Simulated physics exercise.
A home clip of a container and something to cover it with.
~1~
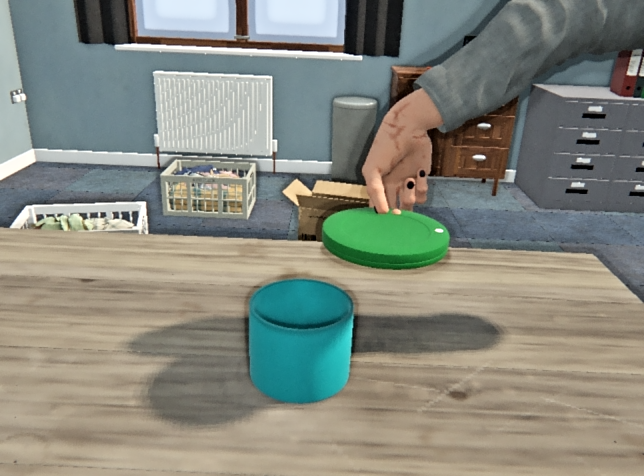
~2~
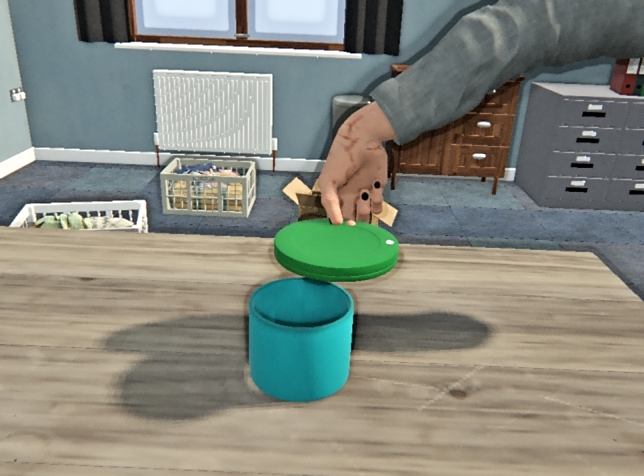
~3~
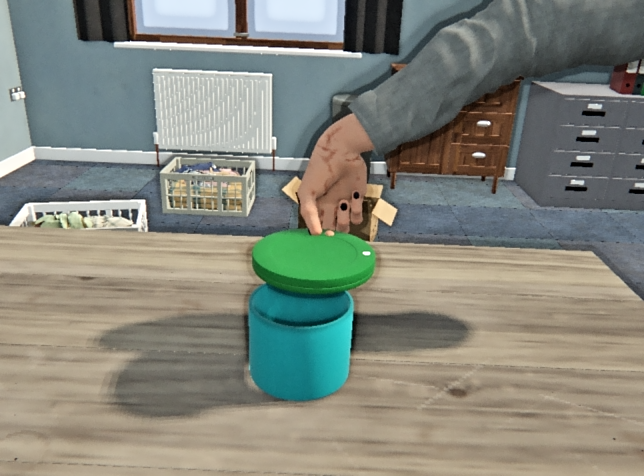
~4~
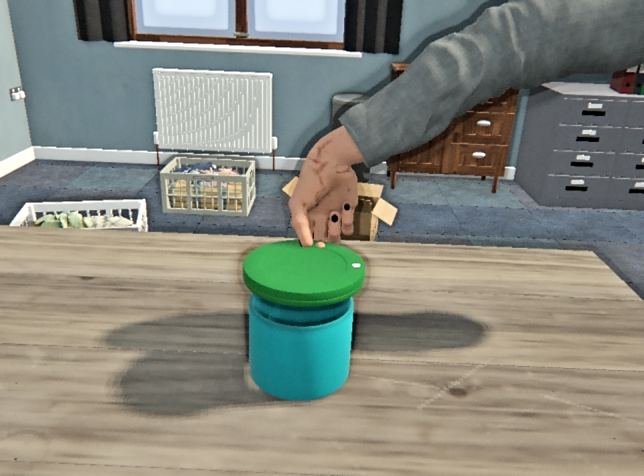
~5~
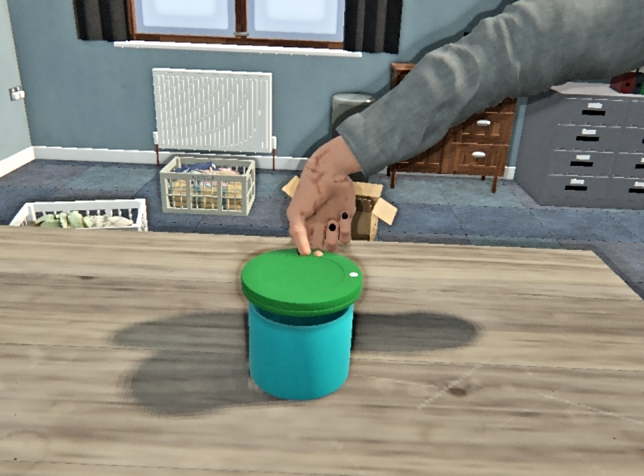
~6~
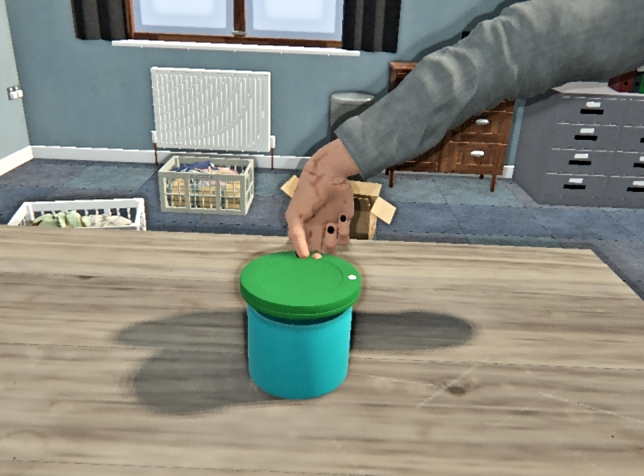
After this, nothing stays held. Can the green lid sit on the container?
It stays up.
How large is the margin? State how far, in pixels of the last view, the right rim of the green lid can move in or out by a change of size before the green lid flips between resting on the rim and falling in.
12 pixels to the left.
Then, 0.10 s on from there, green lid moving near (300, 293).
Then, 0.18 s on from there, green lid sitting on the rim near (300, 292).
In the end, the green lid rests on the rim, near (300, 292).
